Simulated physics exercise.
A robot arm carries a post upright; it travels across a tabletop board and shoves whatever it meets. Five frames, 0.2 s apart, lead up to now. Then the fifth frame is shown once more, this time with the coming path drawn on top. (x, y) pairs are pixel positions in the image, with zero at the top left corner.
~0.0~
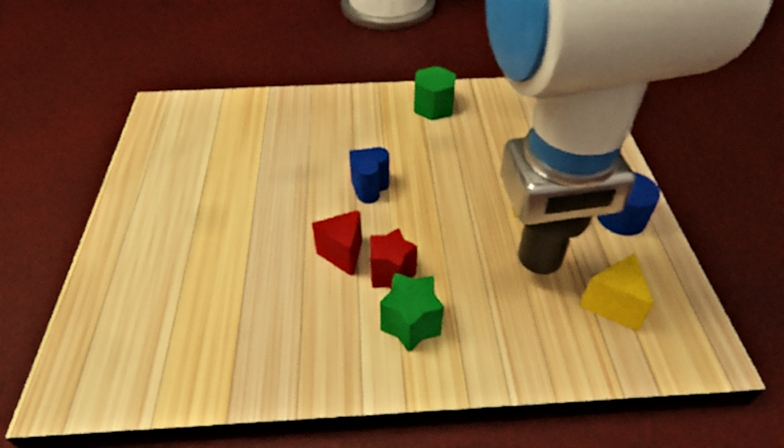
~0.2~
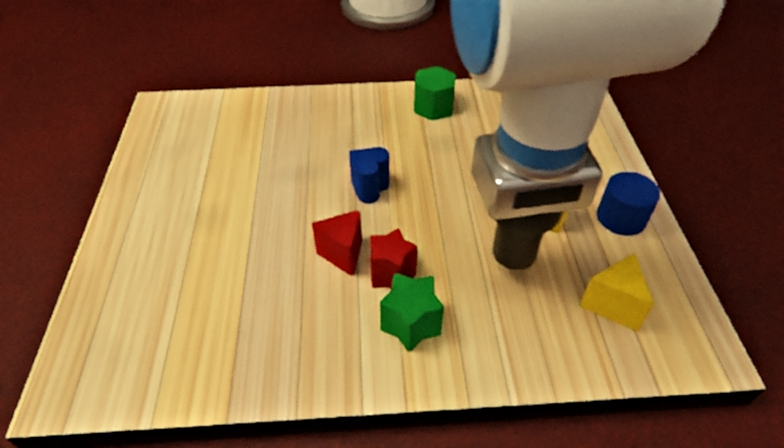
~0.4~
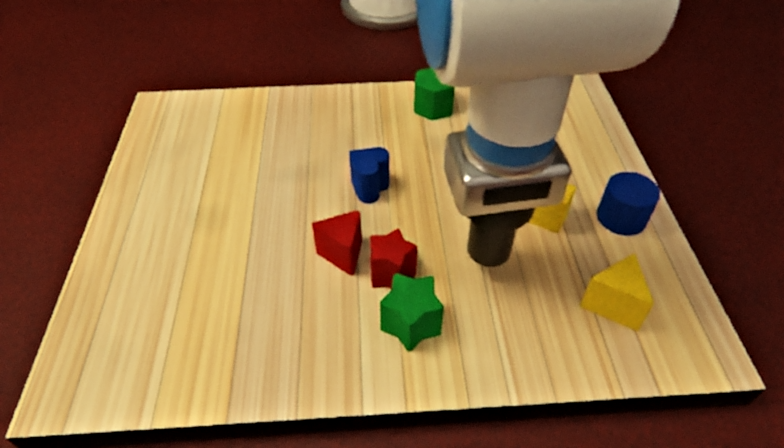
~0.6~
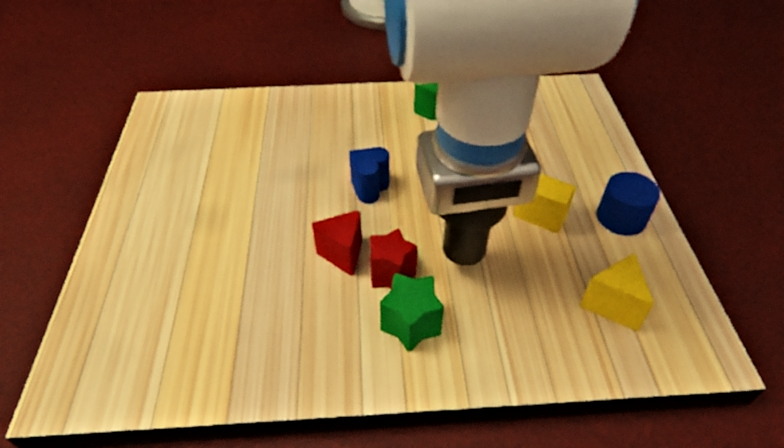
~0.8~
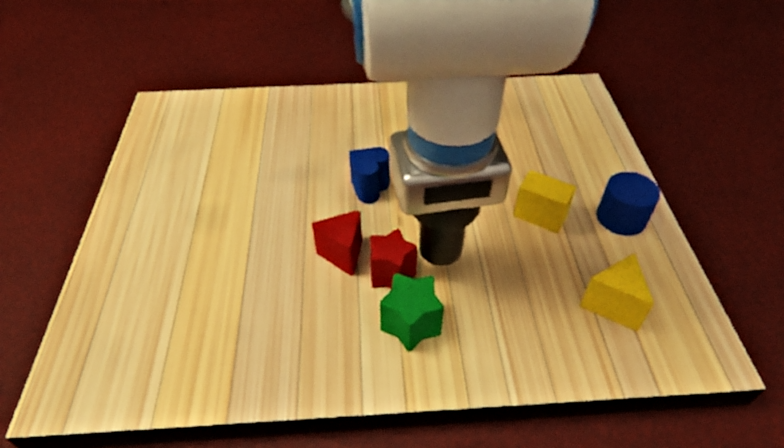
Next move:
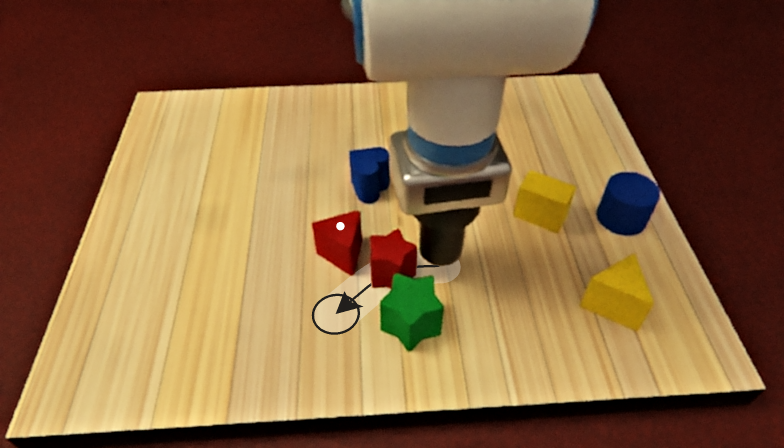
A robot arm with a dark post slid steadily left across a wooden board, moving from beside the yellow and blue blocks to just right of the red star, while the colored blocks stayed still.
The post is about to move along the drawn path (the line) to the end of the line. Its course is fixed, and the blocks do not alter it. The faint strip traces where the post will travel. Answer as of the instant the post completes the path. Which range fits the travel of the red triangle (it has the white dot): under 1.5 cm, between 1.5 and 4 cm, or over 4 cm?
Its displacement is below 1.5 cm.
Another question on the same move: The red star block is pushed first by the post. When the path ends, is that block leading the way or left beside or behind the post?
In the end it is ahead.
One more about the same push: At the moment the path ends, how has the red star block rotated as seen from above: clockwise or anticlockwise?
Viewed from the top, it goes clockwise.
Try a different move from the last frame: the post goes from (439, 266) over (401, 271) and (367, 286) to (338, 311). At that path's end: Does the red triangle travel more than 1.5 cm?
In short: No.
Drawn move, from (439, 266) through (400, 270) and (366, 288) to (336, 314); the dot is on the red triangle.
What follows on the original path. One third of the way, post at (400, 253); red triangle at (336, 227), turned 15° clockwise; red star block at (362, 255).
Two thirds of the way, post at (364, 272); red triangle at (329, 230), turned 40° clockwise; red star block at (324, 275), turned 15° clockwise.
At the end, post at (334, 297); red triangle at (329, 230), turned 40° clockwise; red star block at (289, 295), turned 25° clockwise; green star block still.
